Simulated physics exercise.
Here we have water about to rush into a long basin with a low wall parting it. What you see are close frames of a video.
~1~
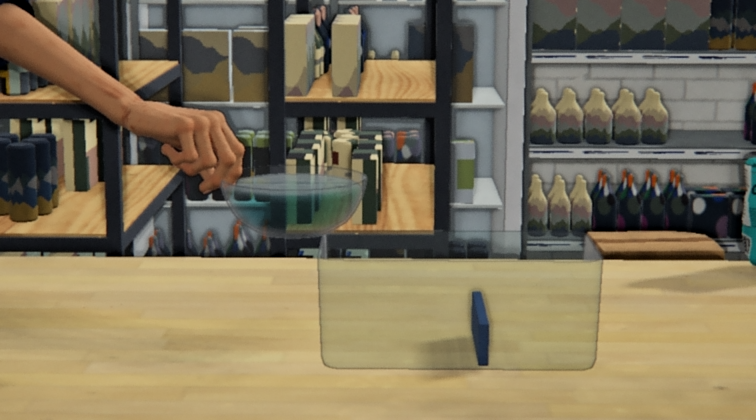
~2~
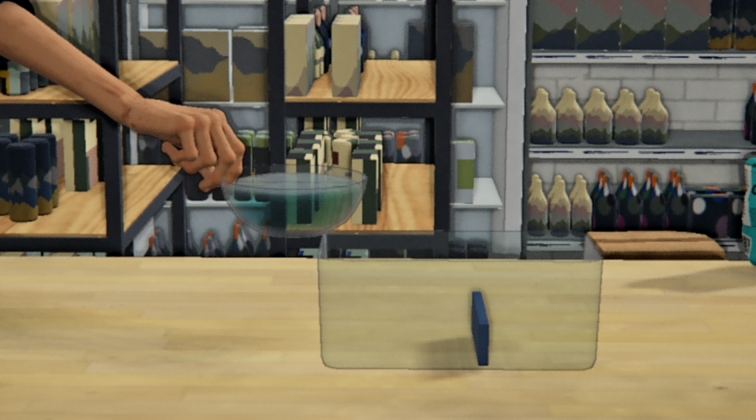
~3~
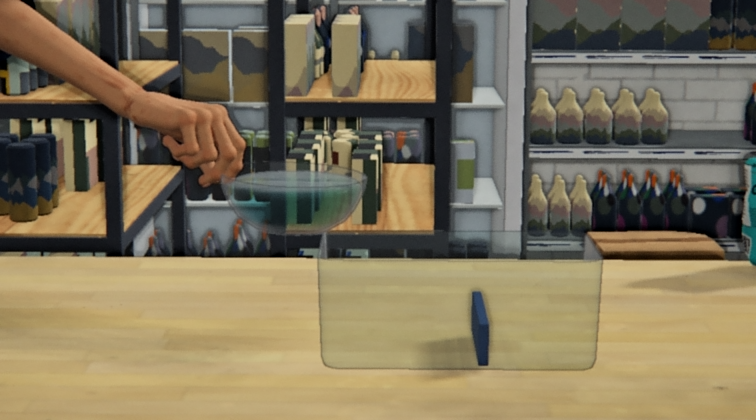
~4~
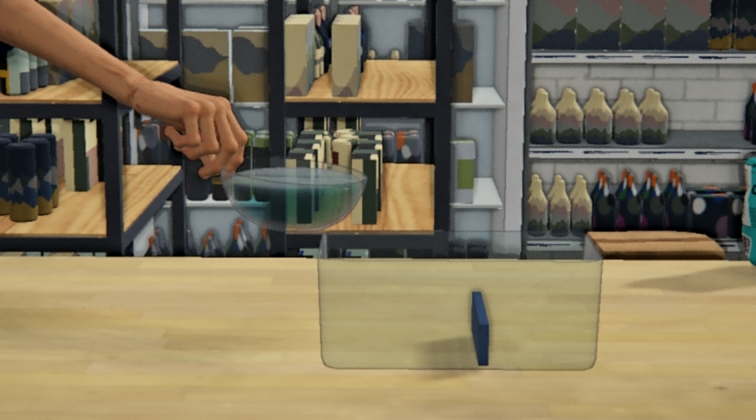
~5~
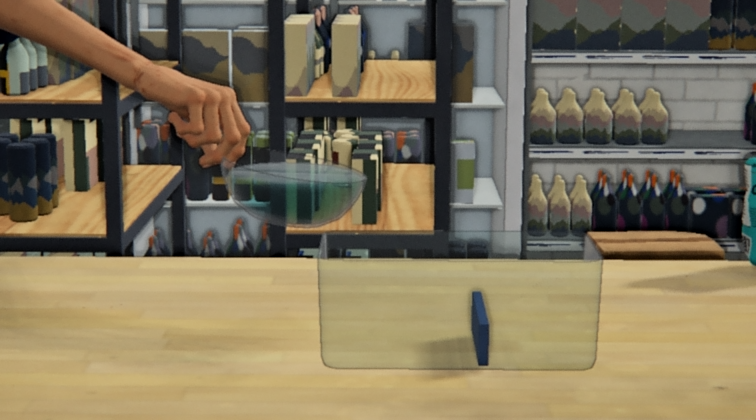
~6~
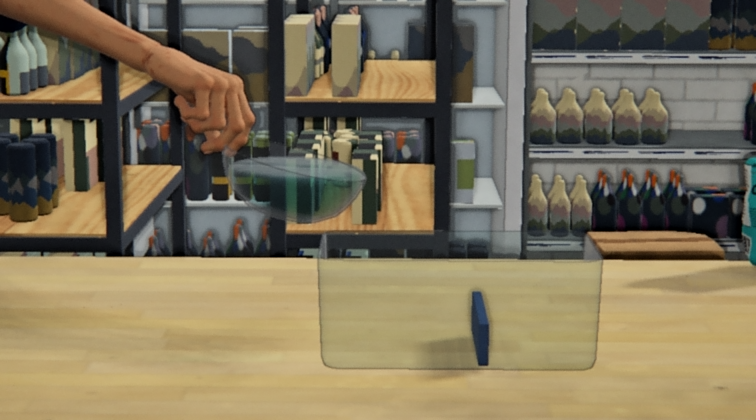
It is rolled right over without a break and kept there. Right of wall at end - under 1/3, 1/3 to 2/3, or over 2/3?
Lower than a third.
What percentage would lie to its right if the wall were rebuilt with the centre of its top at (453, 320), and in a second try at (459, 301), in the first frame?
In order, near 60 and 40 in a hundred.
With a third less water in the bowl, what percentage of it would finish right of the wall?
Roughly 5 in a hundred.
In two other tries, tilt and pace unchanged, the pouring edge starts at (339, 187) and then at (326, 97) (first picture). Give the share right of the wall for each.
Roughly 5 % and 5 %.
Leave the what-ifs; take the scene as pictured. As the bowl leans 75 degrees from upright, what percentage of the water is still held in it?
It works out to close to 20 percent.
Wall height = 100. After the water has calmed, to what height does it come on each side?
50 per cent for the left part, 10 for the right.
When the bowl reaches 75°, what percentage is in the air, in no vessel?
Around 40 in a hundred, more or less.
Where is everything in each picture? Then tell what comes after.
It leans 0°; its right rim is at (366, 179); the water meets the walls at (225, 184) and (363, 185); the long basin's rim runs from (321, 246) to (594, 248); the wall's top is at (480, 309), in the first frame.
It leans 1°; its right rim is at (366, 179); the water meets the walls at (226, 184) and (363, 185), in the second frame.
It leans 2°; its right rim is at (366, 179); the water meets the walls at (226, 182) and (363, 184), in the third frame.
It leans 5°; its right rim is at (366, 180); the water meets the walls at (226, 178) and (363, 181), in the fourth frame.
It leans 9°; its right rim is at (365, 180); the water meets the walls at (227, 172) and (364, 176), in the fifth frame.
It leans 15°; its right rim is at (365, 180); the water meets the walls at (229, 165) and (362, 174); 1 per cent is over the edge, in the sixth frame.
A moment on, the bowl is tipped on its side and 22 per cent is still to pour, 40 is left of the wall and 0 right of it.
Next, the bowl is tipped right over and 0 per cent is still to pour, 94 is left of the wall and 5 right of it.
Then the bowl is tipped right over and 0 per cent is still to pour, 91 is left of the wall and 8 right of it.
Later the bowl is tipped right over and 0 per cent is still to pour, 91 is left of the wall and 8 right of it.
Finally, 91 per cent lies left of the wall, 8 right of it and 1 outside.
